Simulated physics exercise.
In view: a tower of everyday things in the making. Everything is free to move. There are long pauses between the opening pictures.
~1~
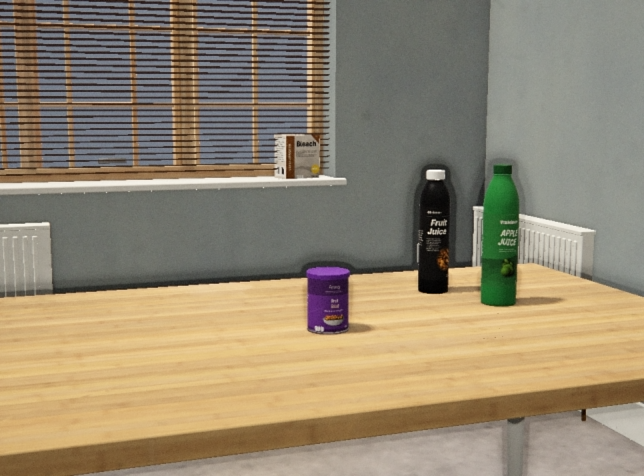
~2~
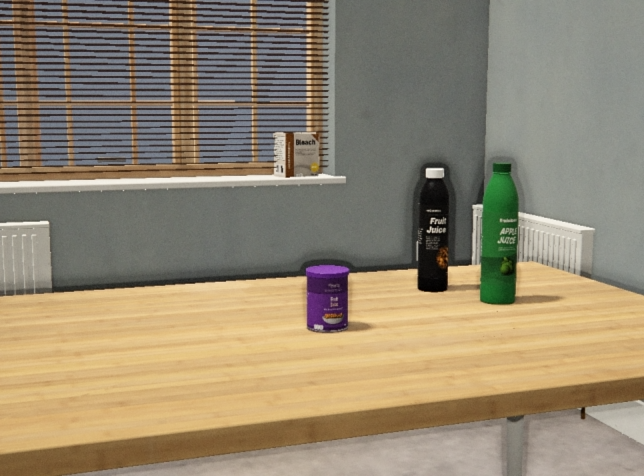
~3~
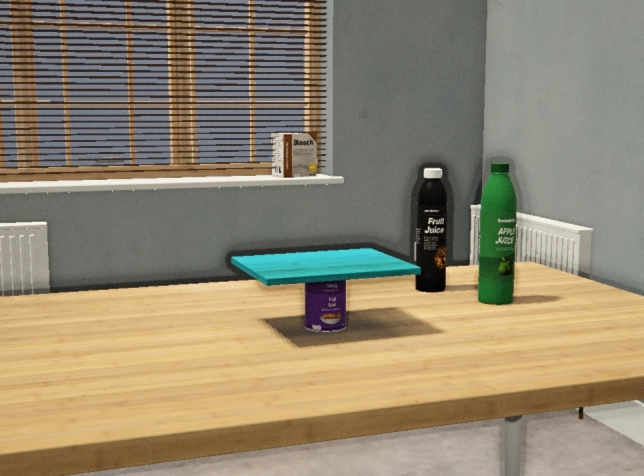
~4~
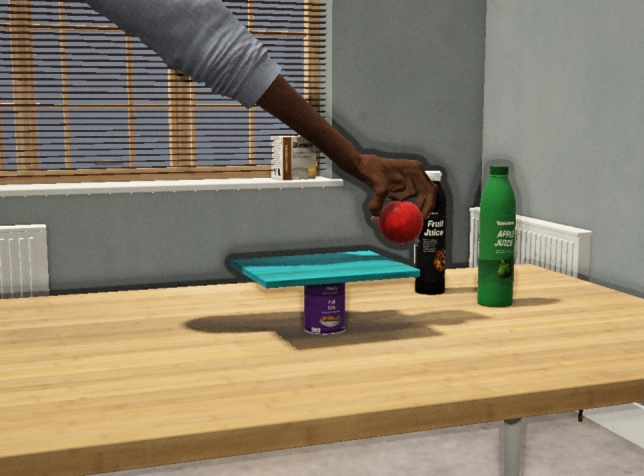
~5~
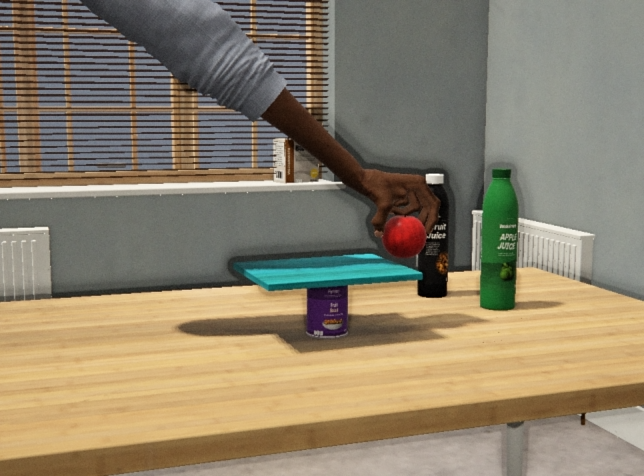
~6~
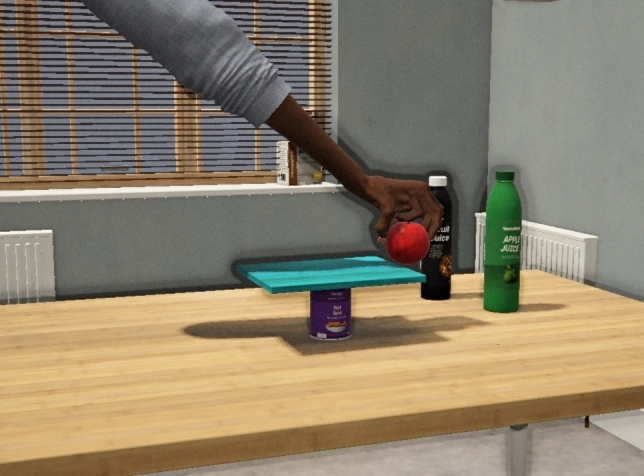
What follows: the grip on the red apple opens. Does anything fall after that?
As it turns out, it gives way.
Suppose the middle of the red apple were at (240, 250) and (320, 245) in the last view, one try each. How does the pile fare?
First try: It comes apart; second try: It stays up.
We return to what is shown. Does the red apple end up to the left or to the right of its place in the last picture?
To the right.
Then, 0.30 s after the last picture, red apple now fallen; turquoise board tipped 12° from how it was.
Then, 0.40 s after the last picture, turquoise board tipped 7° from how it was.
Then, 1.50 s after the last picture, nothing new.
At rest, fallen, red apple; the other 4 in place. Seen from the same camera at the end, red apple near (439, 304). The pile loses its balance.
